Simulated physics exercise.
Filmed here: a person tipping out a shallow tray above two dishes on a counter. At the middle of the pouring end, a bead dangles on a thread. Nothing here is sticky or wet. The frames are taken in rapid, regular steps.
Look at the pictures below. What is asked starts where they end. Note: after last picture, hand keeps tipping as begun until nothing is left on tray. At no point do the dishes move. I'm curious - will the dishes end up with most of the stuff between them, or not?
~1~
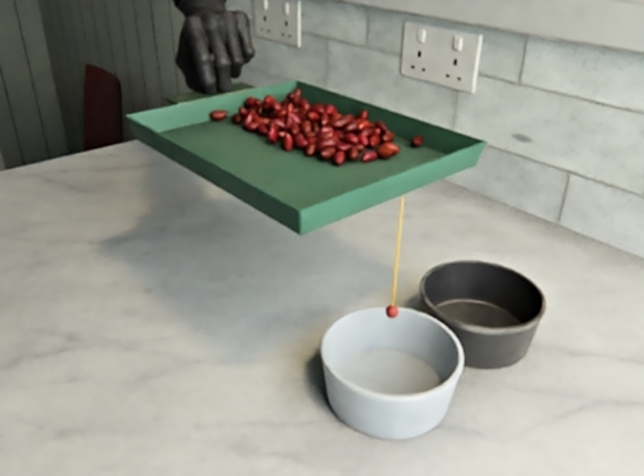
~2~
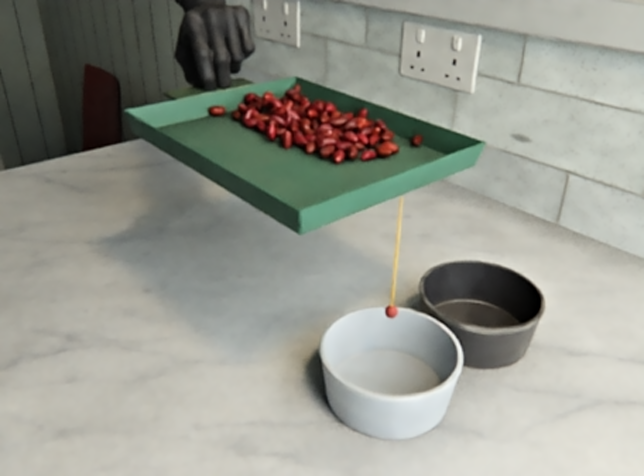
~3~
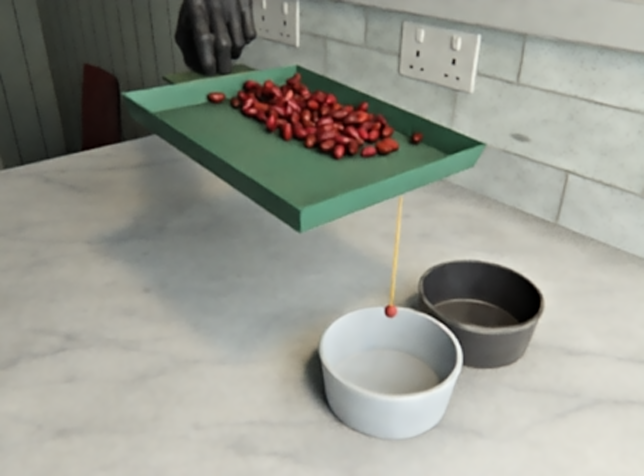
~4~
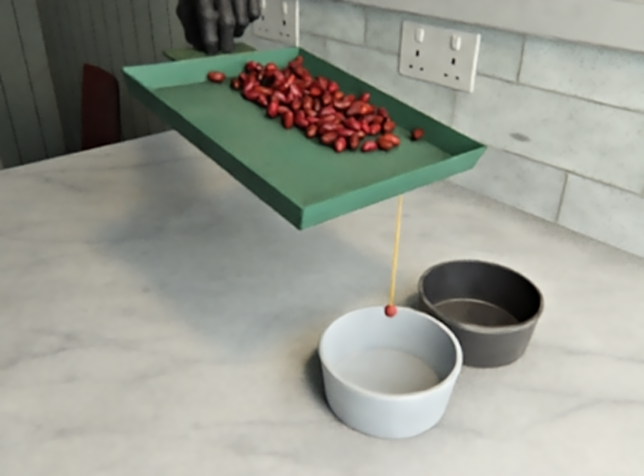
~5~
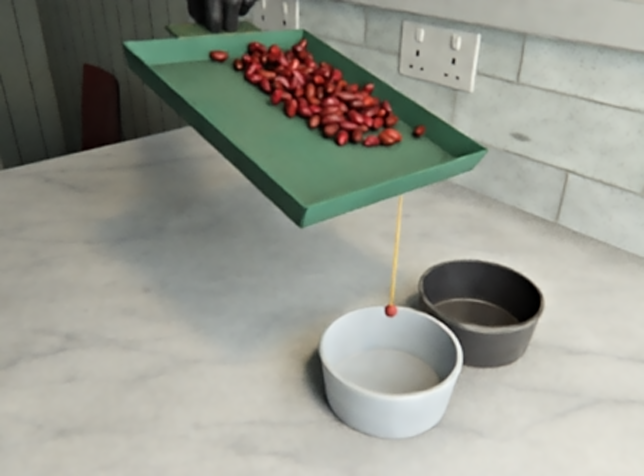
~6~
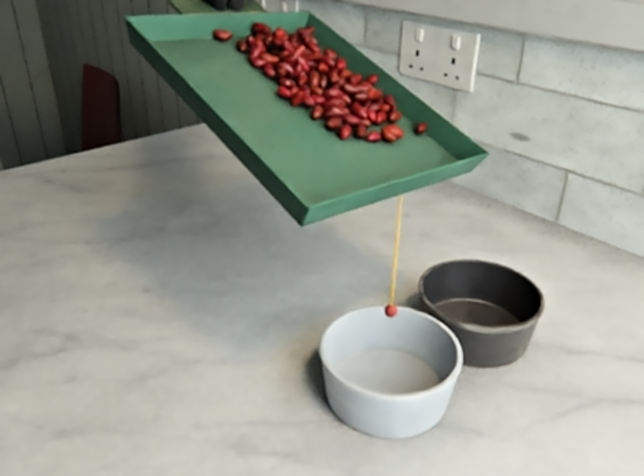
So the dishes get the majority of the load, I reckon.
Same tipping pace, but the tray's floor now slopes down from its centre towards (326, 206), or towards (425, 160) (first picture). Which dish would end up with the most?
So, the dish at the left the first time round, the dish at the right the second.
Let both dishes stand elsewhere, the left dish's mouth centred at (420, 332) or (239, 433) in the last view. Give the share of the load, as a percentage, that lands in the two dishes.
I'd say about 60 percent, followed by about 10 percent.
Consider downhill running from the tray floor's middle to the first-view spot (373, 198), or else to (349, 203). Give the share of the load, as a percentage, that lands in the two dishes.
Shares, approx.: 40 %, then 30 %.
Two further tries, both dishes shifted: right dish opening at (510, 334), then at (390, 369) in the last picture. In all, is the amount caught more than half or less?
Well, it comes to a greater portion at first and a lesser portion after that.
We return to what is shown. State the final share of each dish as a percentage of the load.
The left dish ends up with around 20 percent of the load, the right dish with around 50 percent.
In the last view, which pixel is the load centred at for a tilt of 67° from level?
In the last view, the load is centred close to (429, 128).
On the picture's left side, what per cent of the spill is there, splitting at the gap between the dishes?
Share on the left: Near 0 %.
Soon after the last picture, tray tipped steeply; nearly all on the tray; a stray few in the left dish; a stray few in the air.
A little later, tray tipped past a quarter turn; most on the tray; a stray few in the left dish; a small part in the right dish; a small part outside both; a small part in the air.
Later still, tray tipped past a quarter turn; about a quarter in the left dish; about half in the right dish; about a third outside both.
At rest, tray tipped past a quarter turn; about a quarter in the left dish; about half in the right dish; about a third outside both.
